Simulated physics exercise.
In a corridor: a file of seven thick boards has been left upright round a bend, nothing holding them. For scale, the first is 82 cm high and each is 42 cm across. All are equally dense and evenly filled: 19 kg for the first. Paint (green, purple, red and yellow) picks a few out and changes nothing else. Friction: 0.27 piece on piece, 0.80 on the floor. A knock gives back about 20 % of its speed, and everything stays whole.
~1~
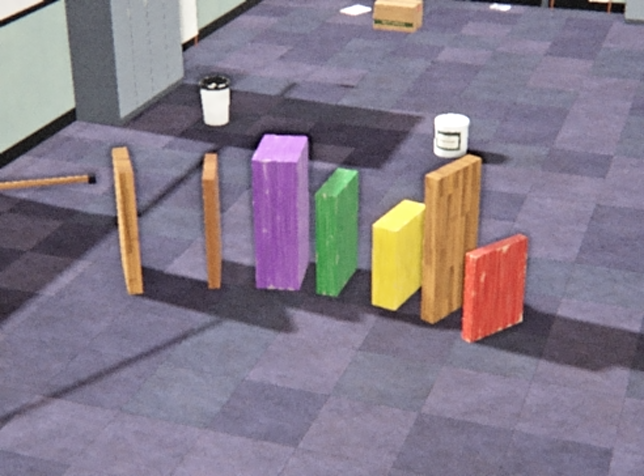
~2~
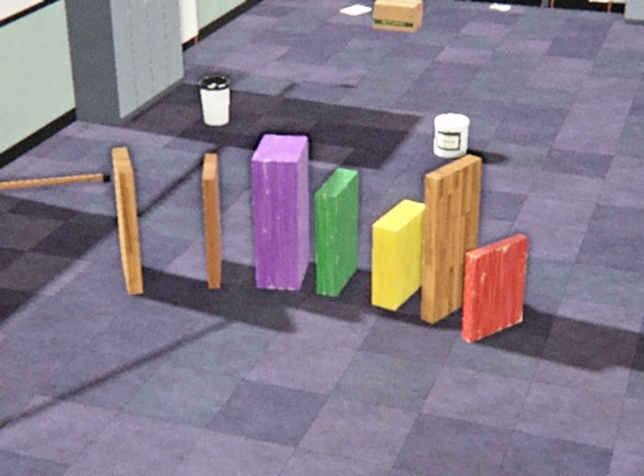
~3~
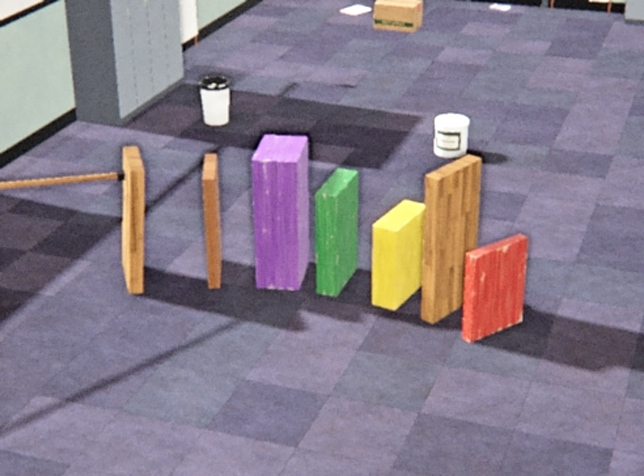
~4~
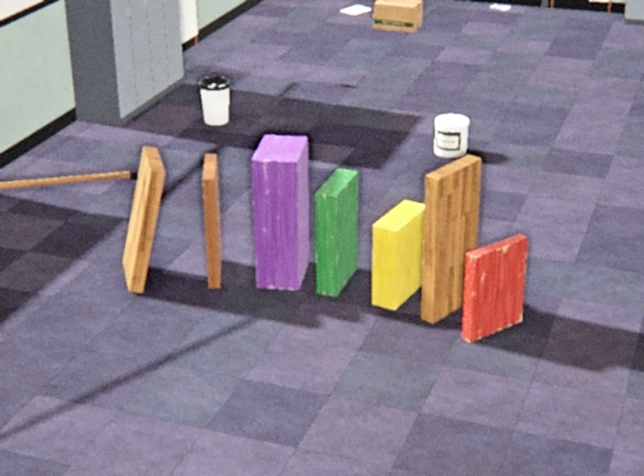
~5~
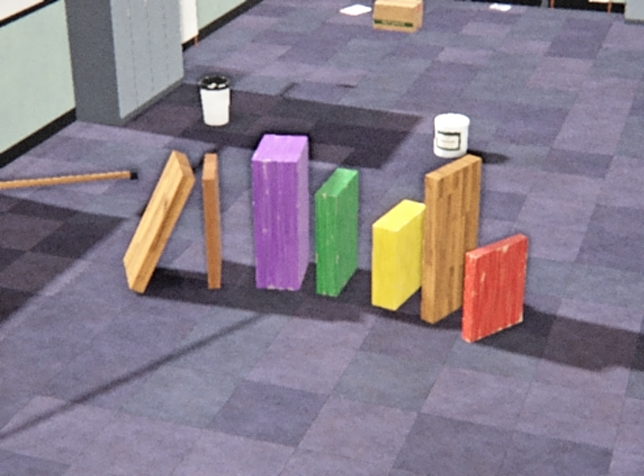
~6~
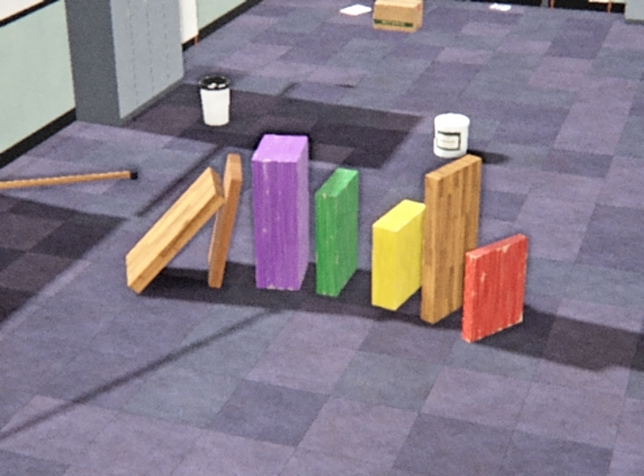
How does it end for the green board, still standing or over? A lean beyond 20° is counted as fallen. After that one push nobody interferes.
That board keeps its feet.
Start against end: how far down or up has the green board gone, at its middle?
It ends some 0 cm lower.
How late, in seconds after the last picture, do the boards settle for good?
Near 0.5 s.
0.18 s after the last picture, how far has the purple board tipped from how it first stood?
About 5°.
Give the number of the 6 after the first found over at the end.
It comes to 1.
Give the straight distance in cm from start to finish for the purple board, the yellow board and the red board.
Purple 0, yellow 0, red 0.
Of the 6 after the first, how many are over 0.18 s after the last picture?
By then 1.
Then, 0.06 s on from the sixth picture, none of the 6 other boards over, 1 disturbed; green board unmoved.
Then, 0.18 s on from the sixth picture, 1 of the 6 other boards over; green board unmoved.
Finally, 1 of the 6 other boards over; green board unmoved; purple board tipped 5°; yellow board unmoved. Five left standing. Seen by the last camera, middles, green board near (337, 232), purple board near (288, 211).
